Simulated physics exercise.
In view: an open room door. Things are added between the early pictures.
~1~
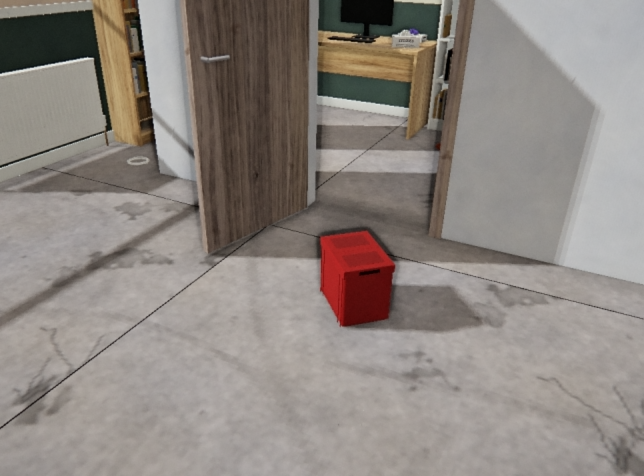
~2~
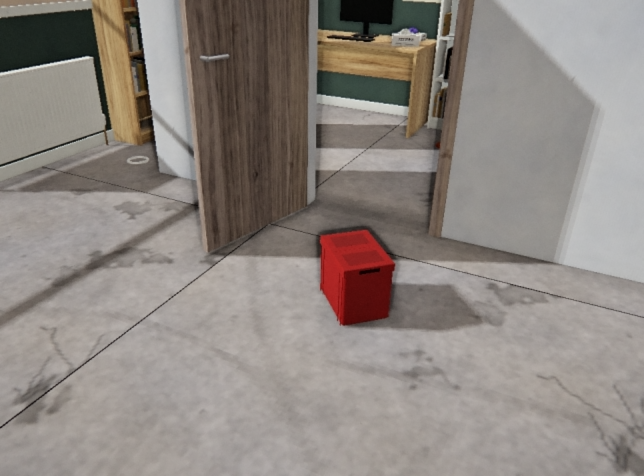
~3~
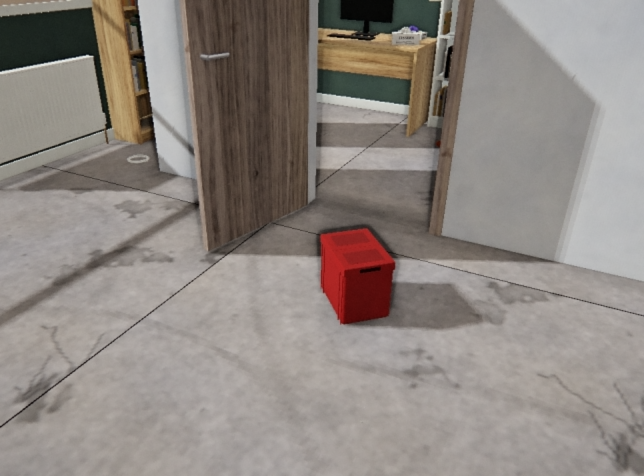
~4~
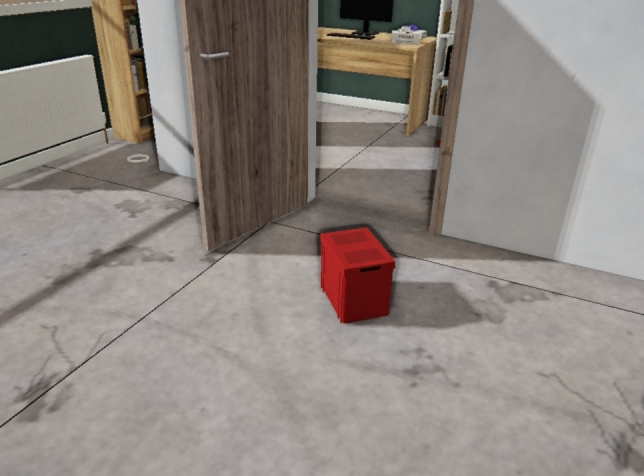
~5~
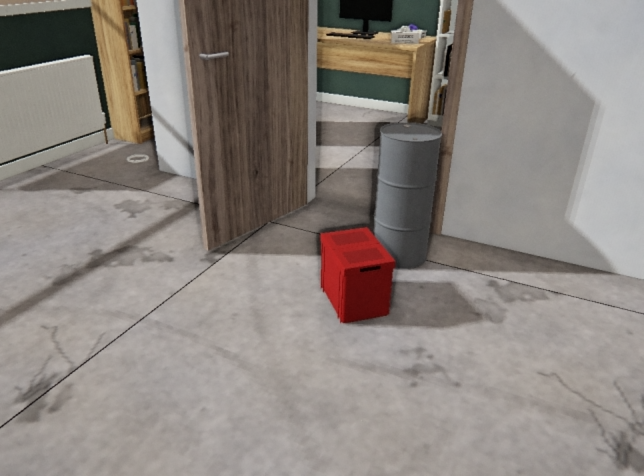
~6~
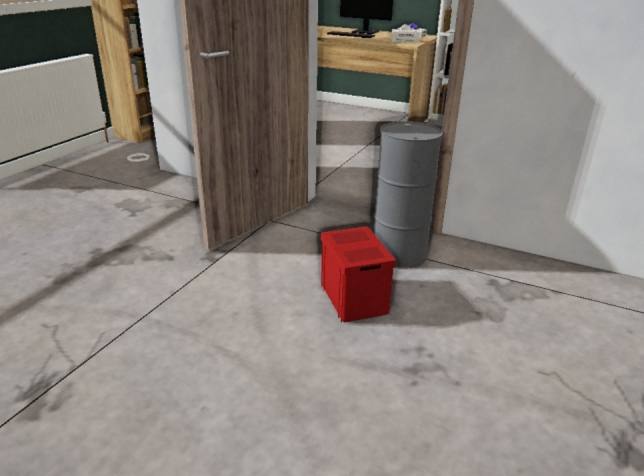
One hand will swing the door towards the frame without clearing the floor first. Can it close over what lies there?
Outcome: The door jams.
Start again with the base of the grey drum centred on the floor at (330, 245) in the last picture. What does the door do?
Then it stops short.
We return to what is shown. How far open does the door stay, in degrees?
Some 35° open.
Then, 0.70 s past the last view, door at 93°.
Then, 1.30 s past the last view, door at 72°.
Then, 1.70 s past the last view, door at 56°.
Then, 2.10 s past the last view, door at 38°.
Finally, door at 34°; both still in place. Final places as the last picture's camera would see them, grey drum near (409, 195).
